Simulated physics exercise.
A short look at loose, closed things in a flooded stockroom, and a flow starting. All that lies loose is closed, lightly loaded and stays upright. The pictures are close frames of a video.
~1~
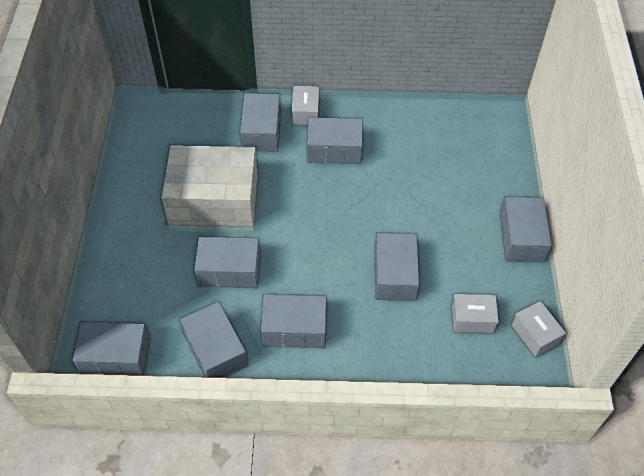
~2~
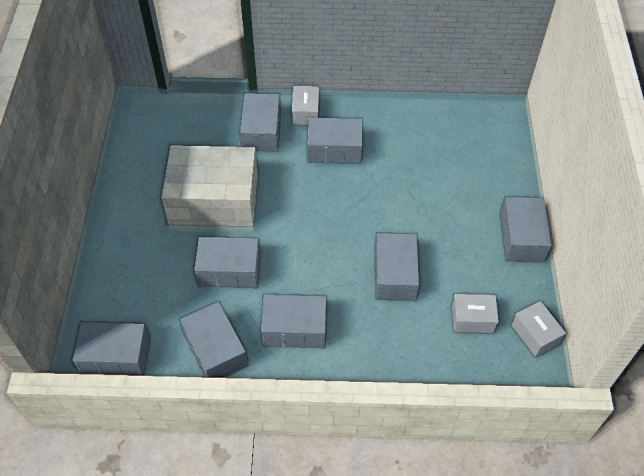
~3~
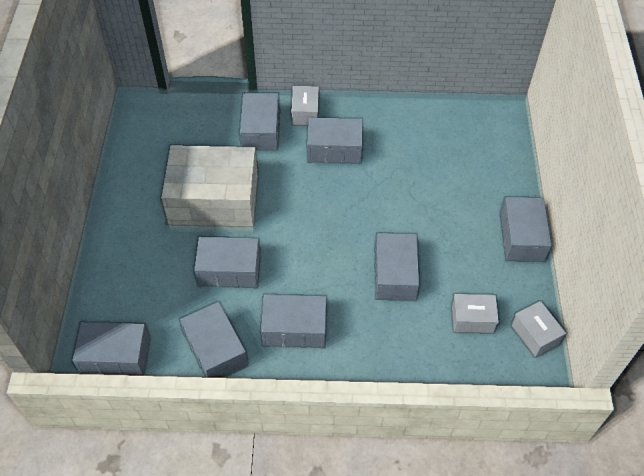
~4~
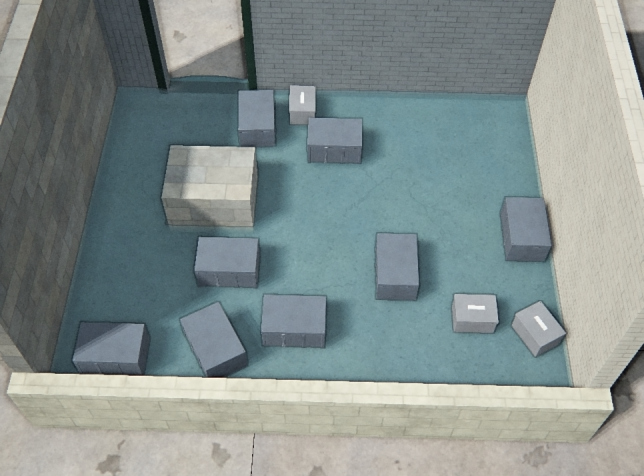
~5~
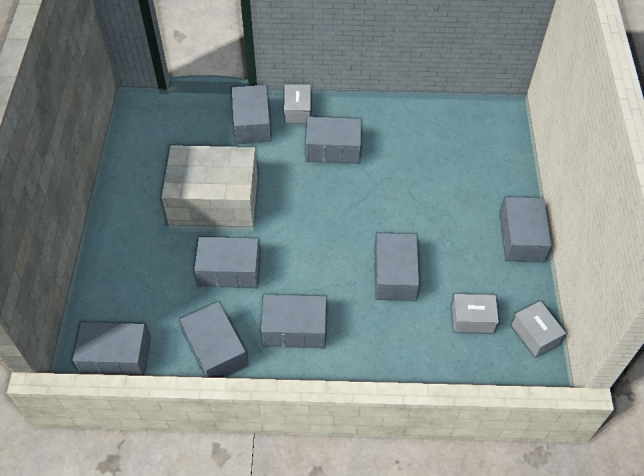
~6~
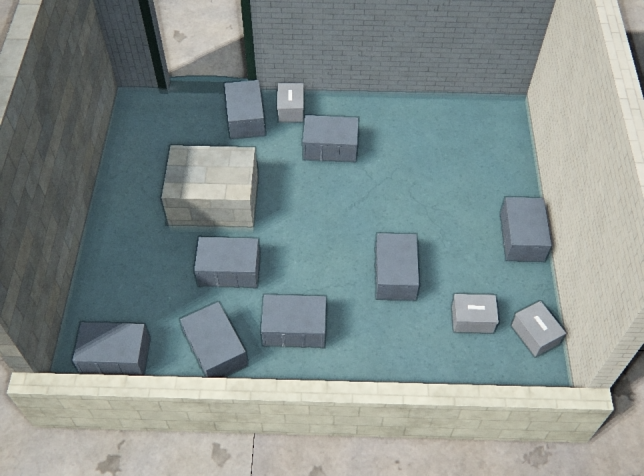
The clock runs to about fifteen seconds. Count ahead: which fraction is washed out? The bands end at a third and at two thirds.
Share: Under a third.
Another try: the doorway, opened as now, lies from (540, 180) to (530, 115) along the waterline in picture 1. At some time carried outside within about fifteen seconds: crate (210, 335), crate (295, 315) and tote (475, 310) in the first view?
One after the other: Still in, left behind, stays.
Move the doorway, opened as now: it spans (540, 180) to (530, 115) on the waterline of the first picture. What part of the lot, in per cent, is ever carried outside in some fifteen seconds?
Near 20 in a hundred.
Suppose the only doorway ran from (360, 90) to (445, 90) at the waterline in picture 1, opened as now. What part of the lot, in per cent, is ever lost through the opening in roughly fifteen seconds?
I make it 30 per cent.
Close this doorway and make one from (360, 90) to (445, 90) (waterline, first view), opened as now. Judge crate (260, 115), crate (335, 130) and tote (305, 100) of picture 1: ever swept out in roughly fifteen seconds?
In that order: Carried outside, carried outside, carried outside.
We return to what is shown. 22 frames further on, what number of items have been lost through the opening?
3 of them.
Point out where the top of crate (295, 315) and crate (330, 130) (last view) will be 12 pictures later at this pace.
Close to (272, 300) and (224, 81).
A moment on, 0 of 11 are out; 11 afloat.
Next, 2 of 11 are out; 9 afloat.
Later, 3 of 11 are out; 8 afloat.
In the end, 3 of 11 are out; 8 afloat.
